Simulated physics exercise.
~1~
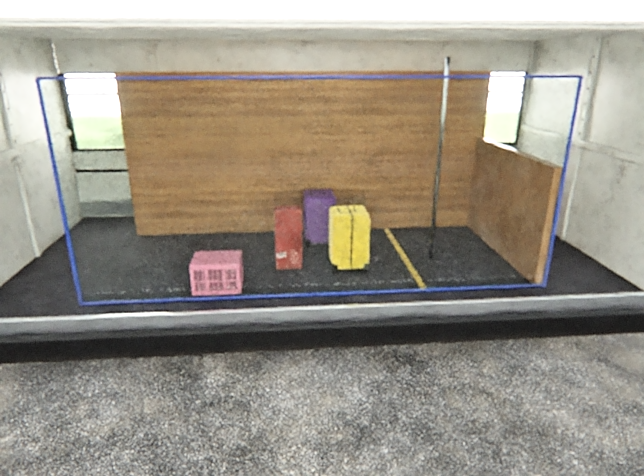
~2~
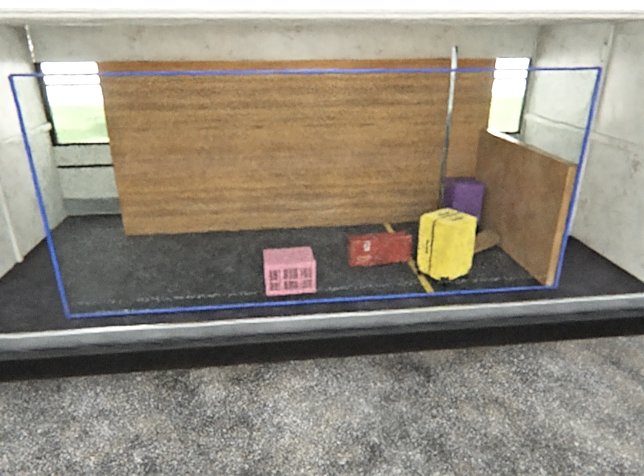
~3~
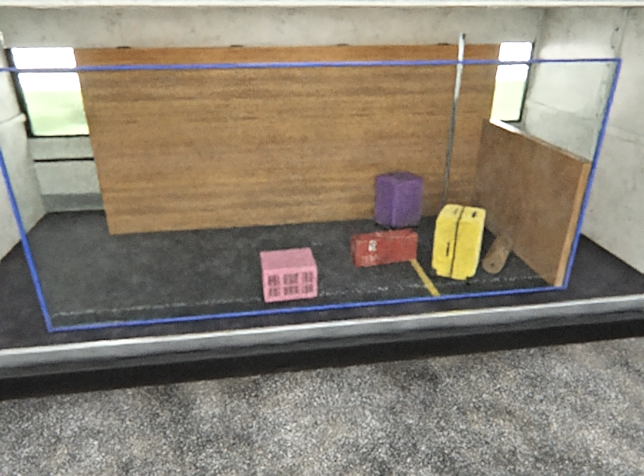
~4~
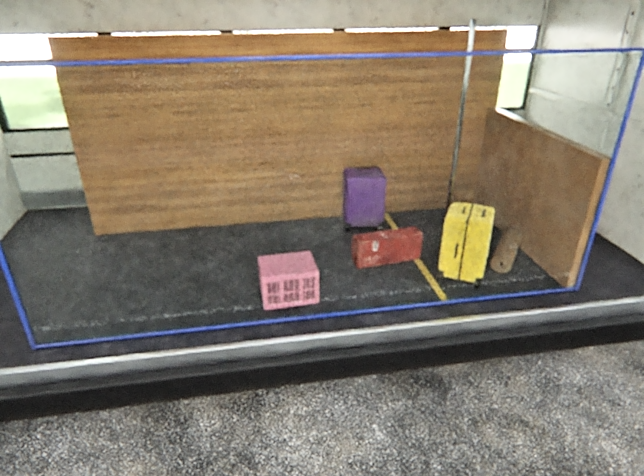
Loose luggage and a pink crate stand in an open-sided metro car bay with a wooden back wall, a pole and a yellow floor line, seen from the front by a slightly drifting camera. The crate sits left of a red box, with purple and yellow wheeled cases beside it. Everything slides right; the red box topples onto its side, and the yellow case crosses the line upright. A brown roll lies near the right partition. The purple case then rolls back left. Finally, the crate and red box rest short of the line, the yellow case and roll beyond it.
